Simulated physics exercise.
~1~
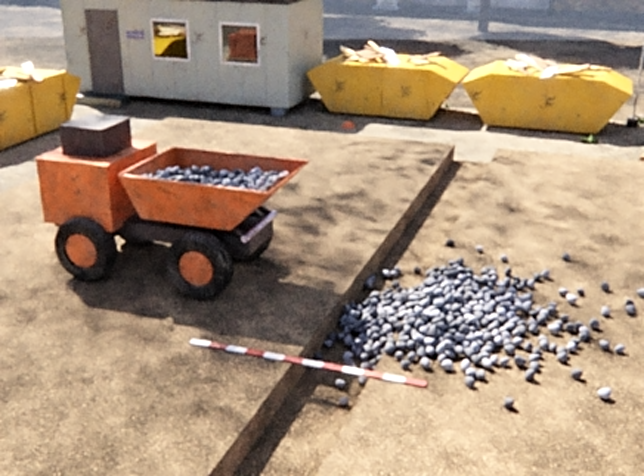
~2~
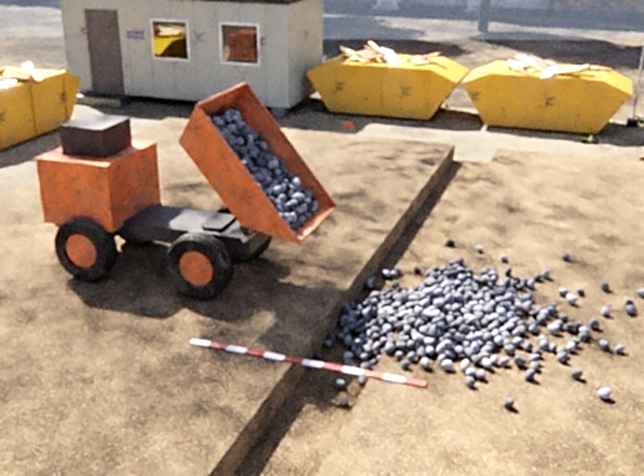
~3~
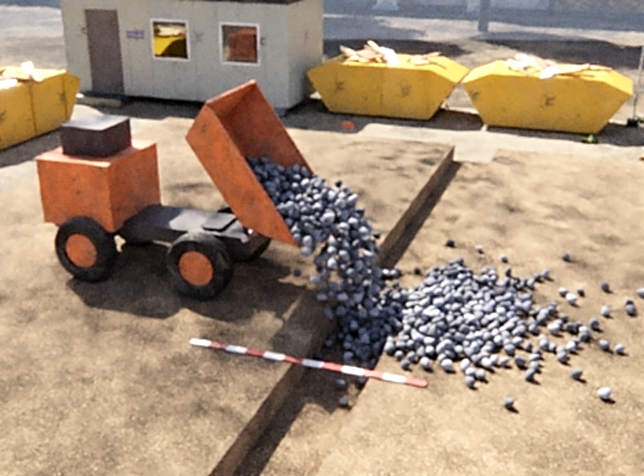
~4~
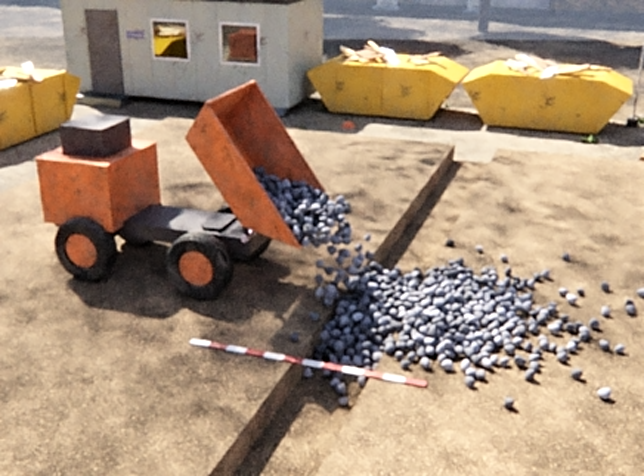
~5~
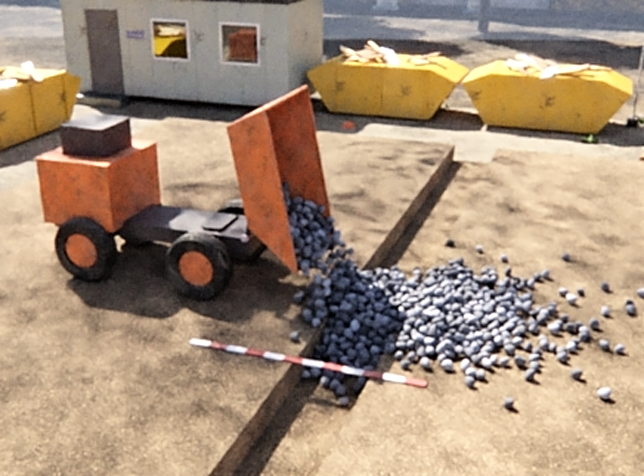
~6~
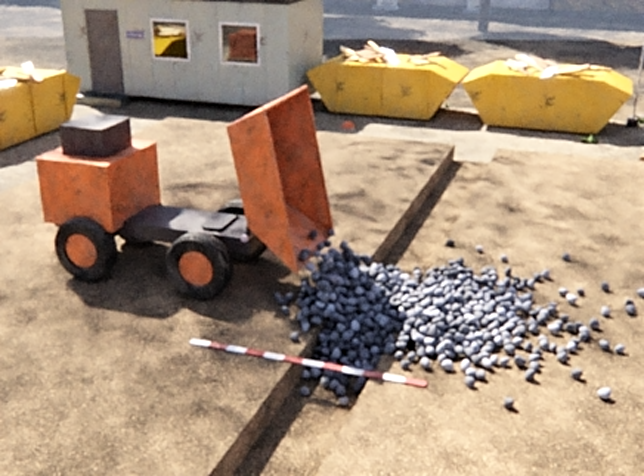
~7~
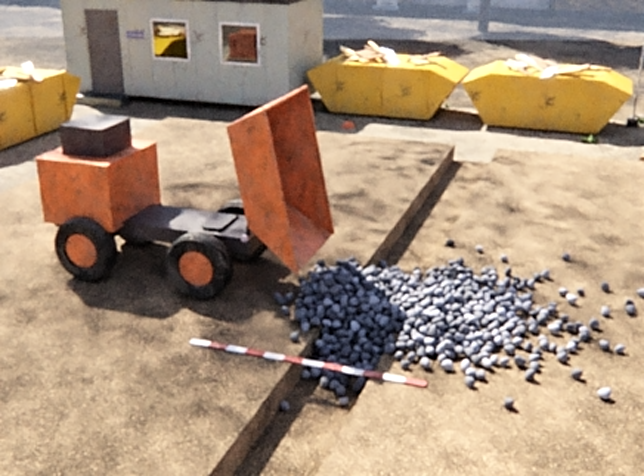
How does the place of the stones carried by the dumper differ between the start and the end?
At the start they lie in the dumper's orange skip on the left. By the end they are lower and further right, heaped in and around the trench against the older pile.
A sunlit building site of bare brown earth is seen from above, with a pale cabin and yellow skips heaped with debris at the back. On the left stands an orange dumper loaded with grey stones, facing away from a narrow trench, a red and white staff and an earlier pile of stones. The dumper's skip tilts up towards the right, and the stones pour over its lip into the trench. The flow thins, then the skip tips more steeply and the rest slide out. It ends raised and empty, with a dark heap filling part of the trench and joining the older pile.
